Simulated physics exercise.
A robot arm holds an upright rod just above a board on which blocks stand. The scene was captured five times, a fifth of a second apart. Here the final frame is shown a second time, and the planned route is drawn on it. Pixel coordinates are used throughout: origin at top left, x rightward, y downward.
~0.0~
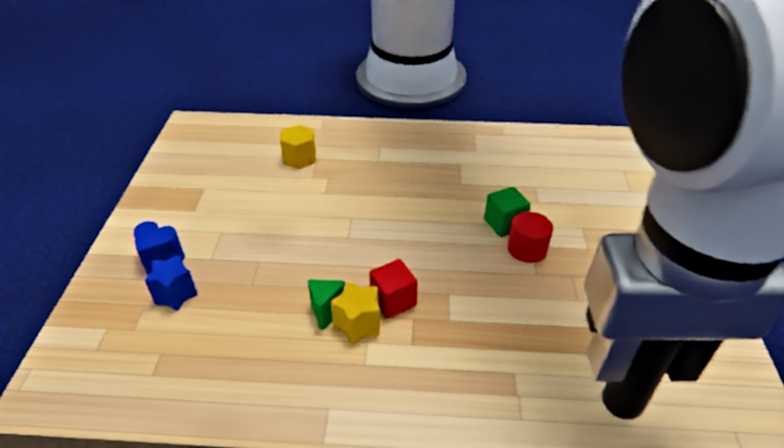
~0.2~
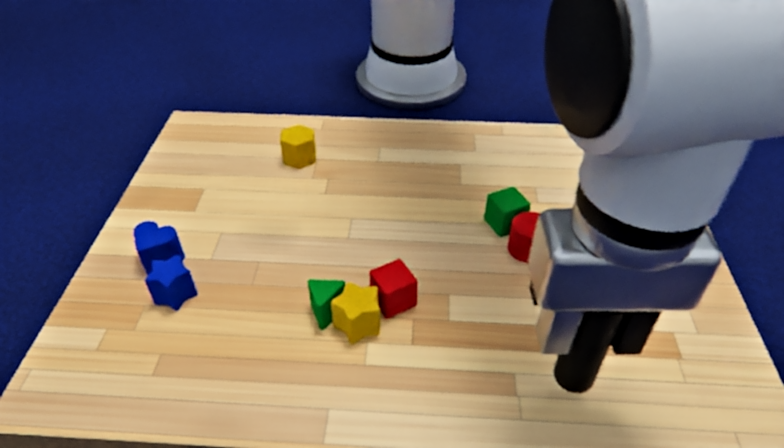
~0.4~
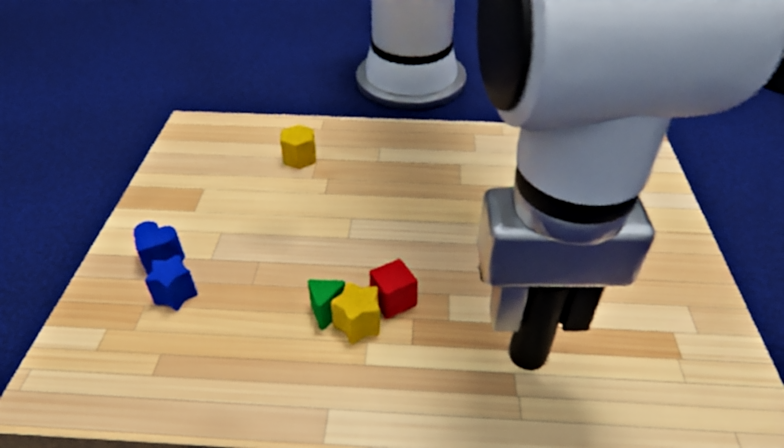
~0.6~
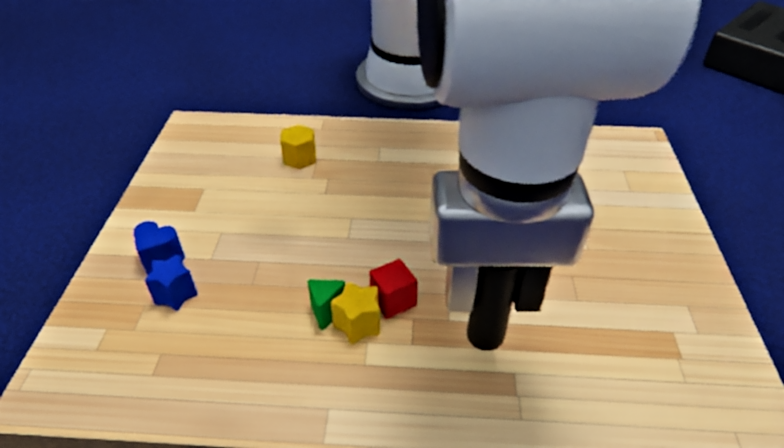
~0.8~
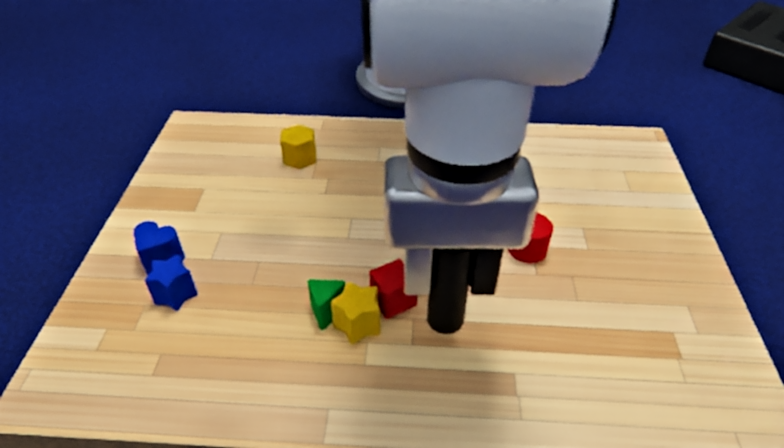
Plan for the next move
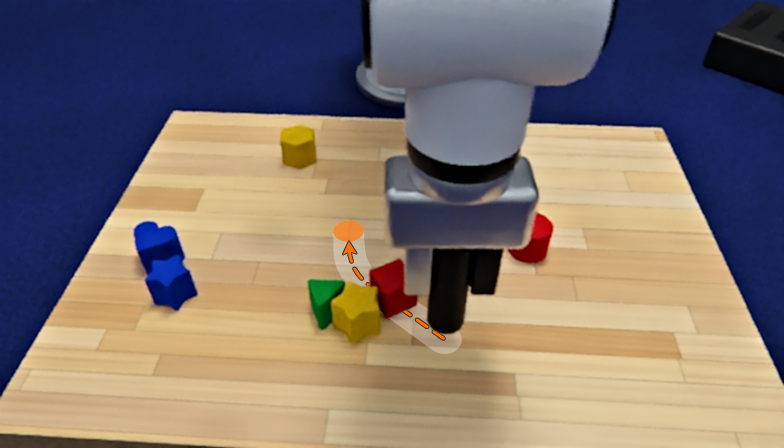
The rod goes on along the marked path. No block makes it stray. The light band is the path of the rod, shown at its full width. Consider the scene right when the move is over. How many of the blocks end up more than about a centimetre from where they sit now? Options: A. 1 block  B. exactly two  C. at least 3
My answer is option A.
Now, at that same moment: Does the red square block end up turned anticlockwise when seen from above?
I expect so.
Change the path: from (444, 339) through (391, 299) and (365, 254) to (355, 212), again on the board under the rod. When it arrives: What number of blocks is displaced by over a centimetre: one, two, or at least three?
The result: One block.
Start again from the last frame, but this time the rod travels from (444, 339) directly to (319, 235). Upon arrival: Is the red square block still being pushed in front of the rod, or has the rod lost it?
Expect to find it ahead of the rod.
Path on the board, from (444, 339) over (395, 304) and (356, 271) to (349, 231).
On the path given first. One third of the way, rod (395, 287); red square block (373, 259).
Two thirds of the way, rod (354, 252); red square block (333, 227).
At the end, rod (347, 213); yellow star block in place; red square block (315, 202), turned 60° anticlockwise.
